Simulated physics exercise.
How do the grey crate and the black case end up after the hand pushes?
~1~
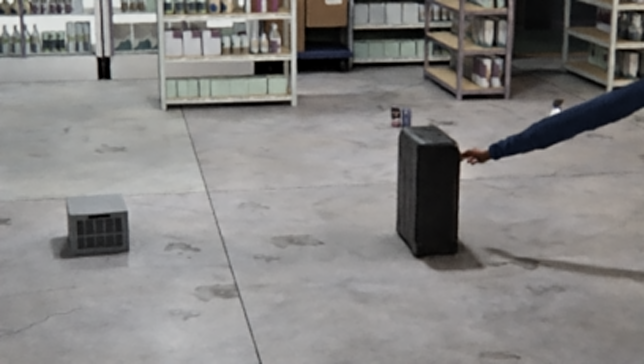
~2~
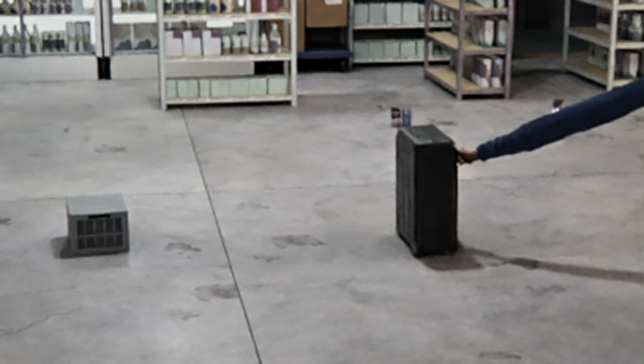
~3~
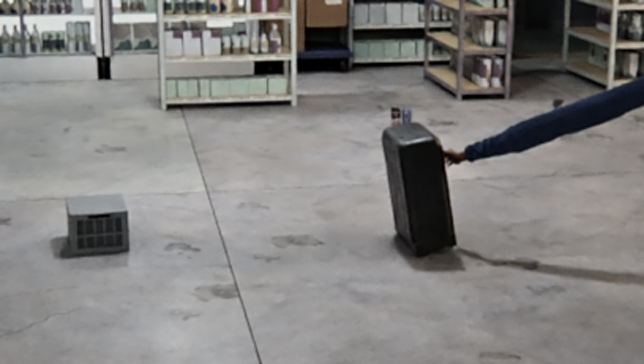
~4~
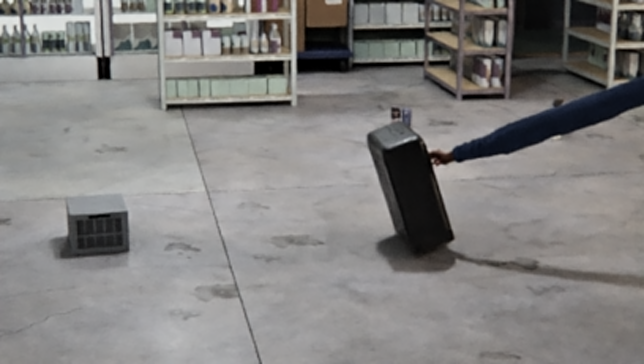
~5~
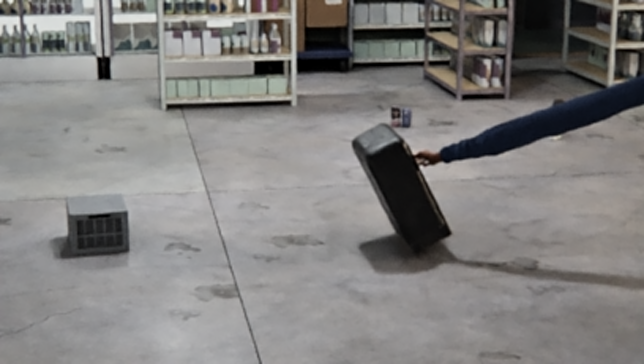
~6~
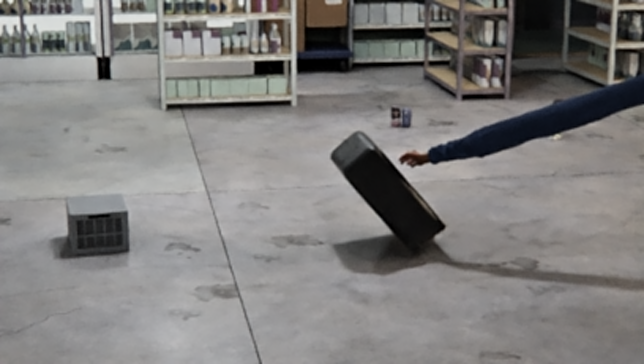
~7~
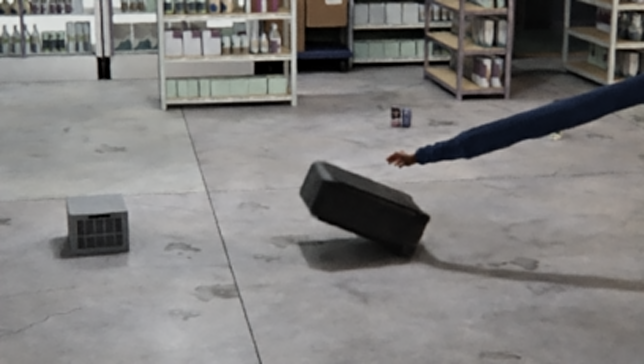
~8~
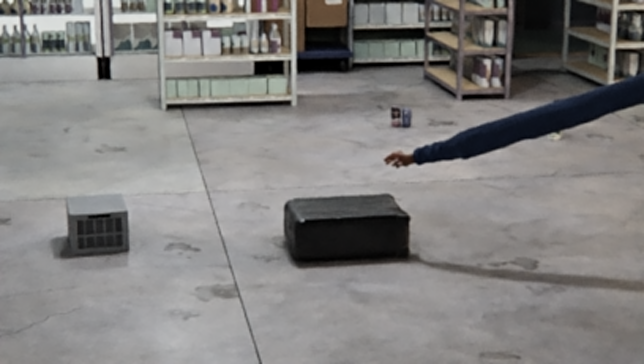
The grey crate is still standing on its base where it was, while the black case has toppled to the left and lies on its side.
The footage shows a hand reaching in from the right and pushing the upper part of an upright black case, which leans left, tips past the hand's reach and falls onto its side on the concrete floor, while a grey crate at left stays in place.
